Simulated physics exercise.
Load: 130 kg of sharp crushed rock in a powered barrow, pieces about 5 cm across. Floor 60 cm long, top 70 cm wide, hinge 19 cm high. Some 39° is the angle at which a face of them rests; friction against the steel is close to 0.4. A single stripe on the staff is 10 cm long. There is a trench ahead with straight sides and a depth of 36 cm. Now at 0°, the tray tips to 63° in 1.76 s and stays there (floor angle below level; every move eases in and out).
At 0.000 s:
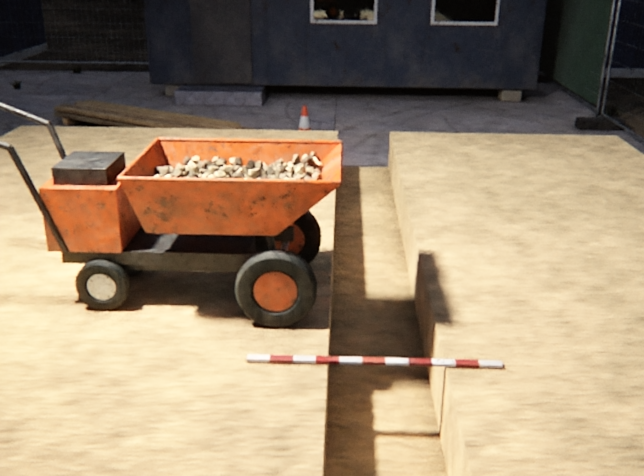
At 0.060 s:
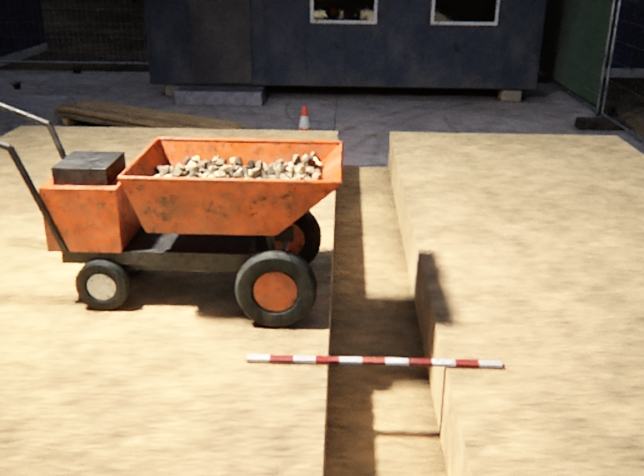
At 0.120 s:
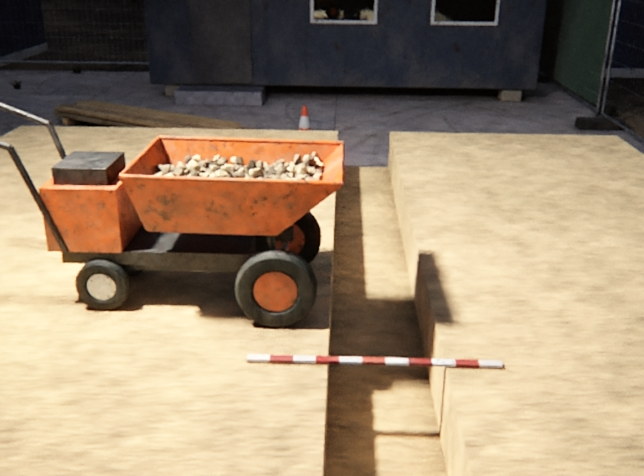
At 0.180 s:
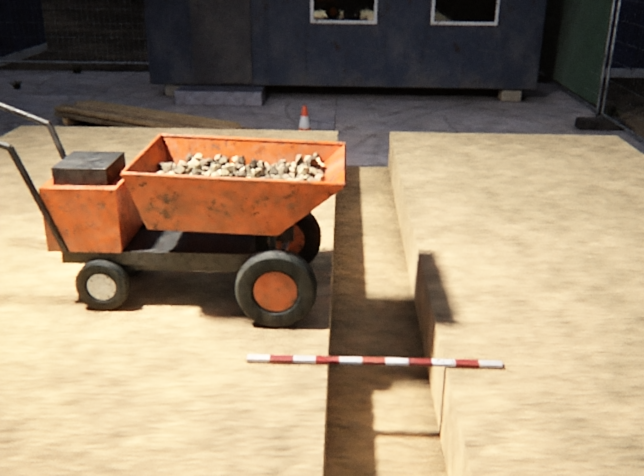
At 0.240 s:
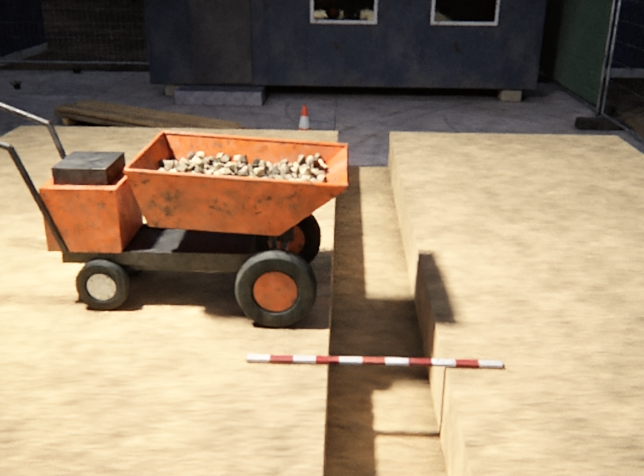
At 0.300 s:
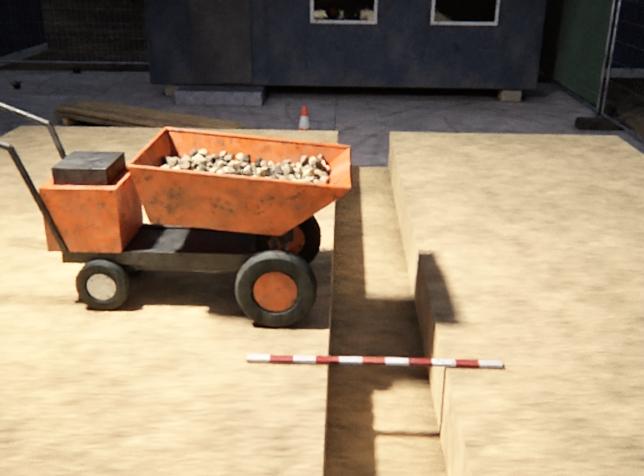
On a sandy work site beside a trench, the orange skip of a stationary dumper loaded with stones tilts slightly to the right.
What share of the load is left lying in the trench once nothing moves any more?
About 70 per cent.
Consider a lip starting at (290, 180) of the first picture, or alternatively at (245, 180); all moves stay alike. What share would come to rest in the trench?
Some 100 and some 95 per cent, in that order.
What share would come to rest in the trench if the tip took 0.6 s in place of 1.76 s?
It'd be some 50 per cent.
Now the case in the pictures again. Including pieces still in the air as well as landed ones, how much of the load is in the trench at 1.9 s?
About 20 per cent by then.
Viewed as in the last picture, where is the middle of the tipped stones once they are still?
Somewhere near pixel (413, 339).
After 1.3 s the floor is at 53°; 100 % in the tray; the foremost stones are at (391, 239).
After 1.9 s the floor is at 63°; 74 % in the tray, 18 % in the trench, 8 % past the trench; the foremost stones are at (462, 304).
After 2.2 s the floor is at 63°; 39 % in the tray, 33 % in the trench, 28 % past the trench; the foremost stones are at (522, 299).
After 4.2 s the floor is at 63°; 2 % in the tray, 70 % in the trench, 28 % past the trench; the foremost stones are at (533, 301).
